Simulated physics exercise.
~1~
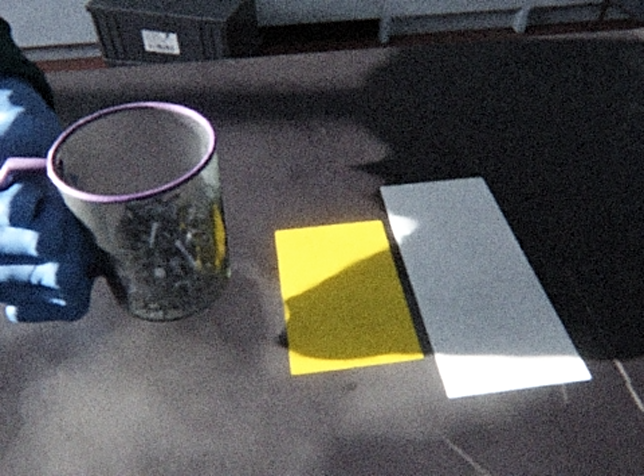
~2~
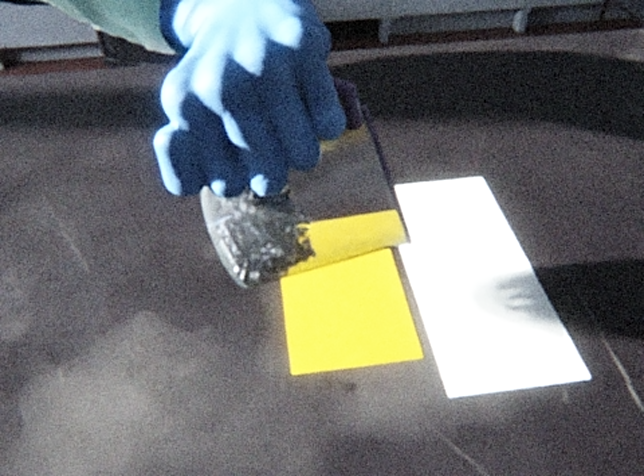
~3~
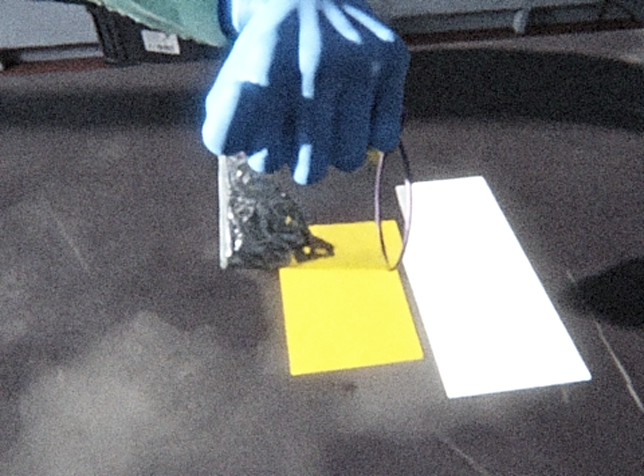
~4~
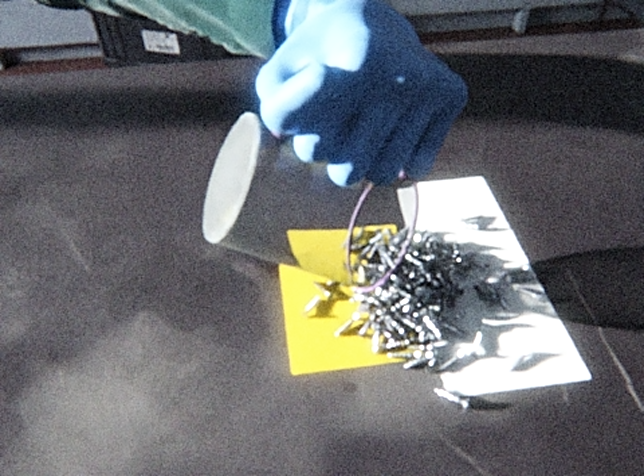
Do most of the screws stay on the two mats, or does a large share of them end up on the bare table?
Most of the screws stay on the mats, with a good share on the yellow one and a good share on the white one. Only a few land on the bare table.
